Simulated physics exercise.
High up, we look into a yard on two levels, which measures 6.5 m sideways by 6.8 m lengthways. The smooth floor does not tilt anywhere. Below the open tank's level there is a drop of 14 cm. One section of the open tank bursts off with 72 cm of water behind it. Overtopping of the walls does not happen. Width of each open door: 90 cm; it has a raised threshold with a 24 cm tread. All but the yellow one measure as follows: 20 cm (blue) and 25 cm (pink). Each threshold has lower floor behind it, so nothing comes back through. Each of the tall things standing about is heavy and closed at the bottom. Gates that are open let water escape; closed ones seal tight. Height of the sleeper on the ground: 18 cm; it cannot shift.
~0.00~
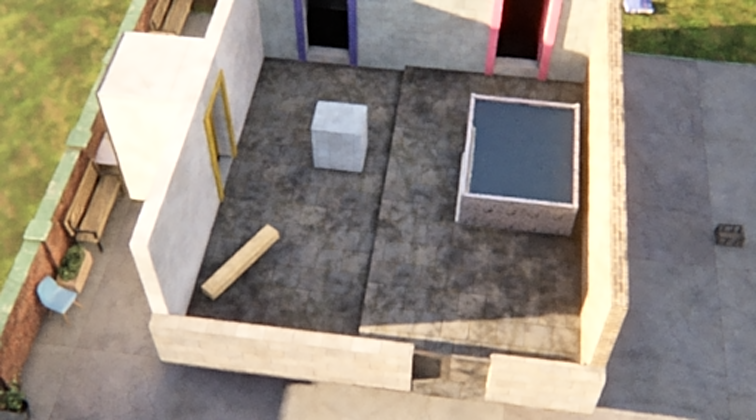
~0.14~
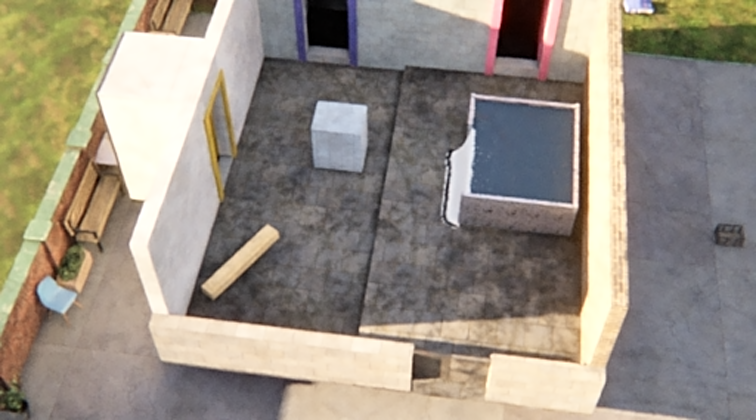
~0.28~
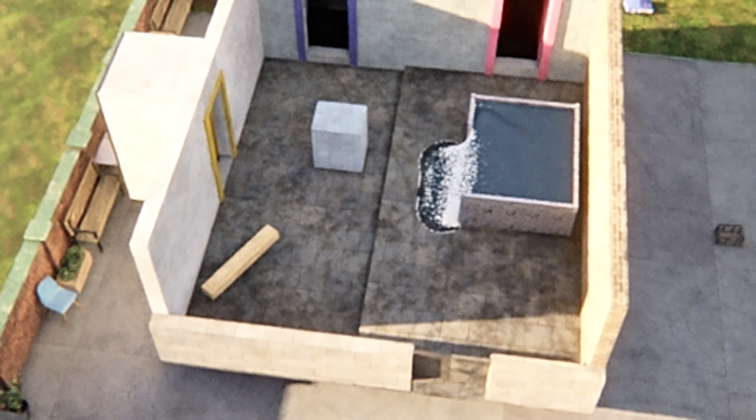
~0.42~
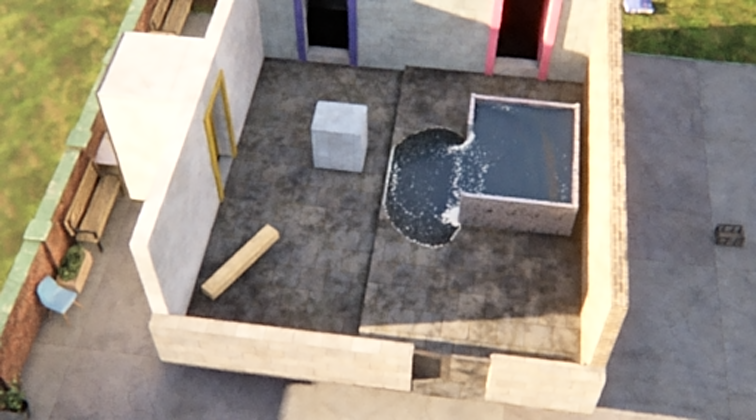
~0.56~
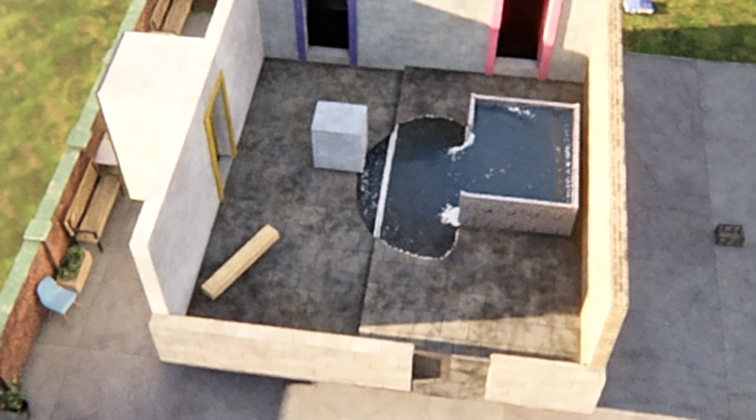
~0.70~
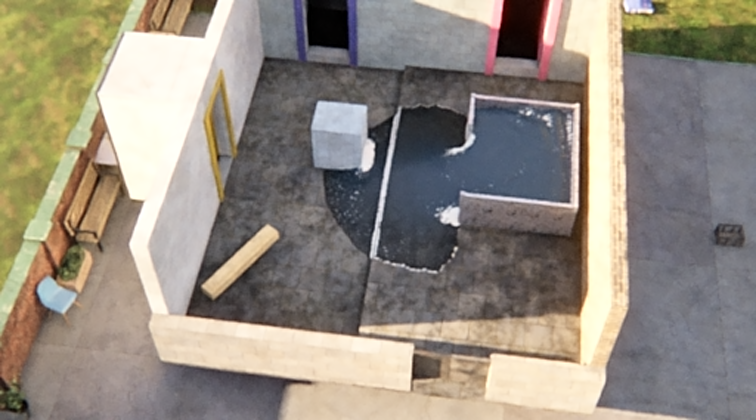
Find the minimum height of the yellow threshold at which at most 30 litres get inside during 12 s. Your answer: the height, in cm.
The minimum is about 23 cm.
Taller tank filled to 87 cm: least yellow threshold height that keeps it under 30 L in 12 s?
Roughly 29 centimetres.
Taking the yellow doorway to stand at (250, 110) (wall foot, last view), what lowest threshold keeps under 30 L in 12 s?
Roughly 13.5 cm, give or take.
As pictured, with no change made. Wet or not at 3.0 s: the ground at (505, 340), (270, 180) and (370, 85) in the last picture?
Those three come out bone-dry, soaked and soaked, in that order.
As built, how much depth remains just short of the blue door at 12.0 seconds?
10.0 cm.
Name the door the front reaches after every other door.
Last: Pink.
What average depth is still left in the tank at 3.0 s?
Near 24 cm, averaged.
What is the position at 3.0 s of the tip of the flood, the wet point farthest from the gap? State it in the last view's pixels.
Near pixel (178, 341).
After 1.4 s water covers 35 % of the floor, deepest (44 cm) near (368, 166); 11 cm at the yellow door, 9 litres in over its 7 cm threshold.
After 3.0 s water covers 55 % of the floor, deepest (44 cm) near (178, 341); 22 cm at the yellow door, 185 litres in over its 7 cm threshold.
After 12.0 s water covers 70 % of the floor, deepest (17 cm) near (262, 67); 12 cm at the yellow door, 414 litres in over its 7 cm threshold.
At the yellow door as built, the water arrived by 1.2 s and peaked near 24 cm at 2.8 s.
With a threshold of 18.5 cm, 73 litres would have come in within the 12 s; with 28.5 cm, 6 litres. So under 30 litres takes about 23 cm.
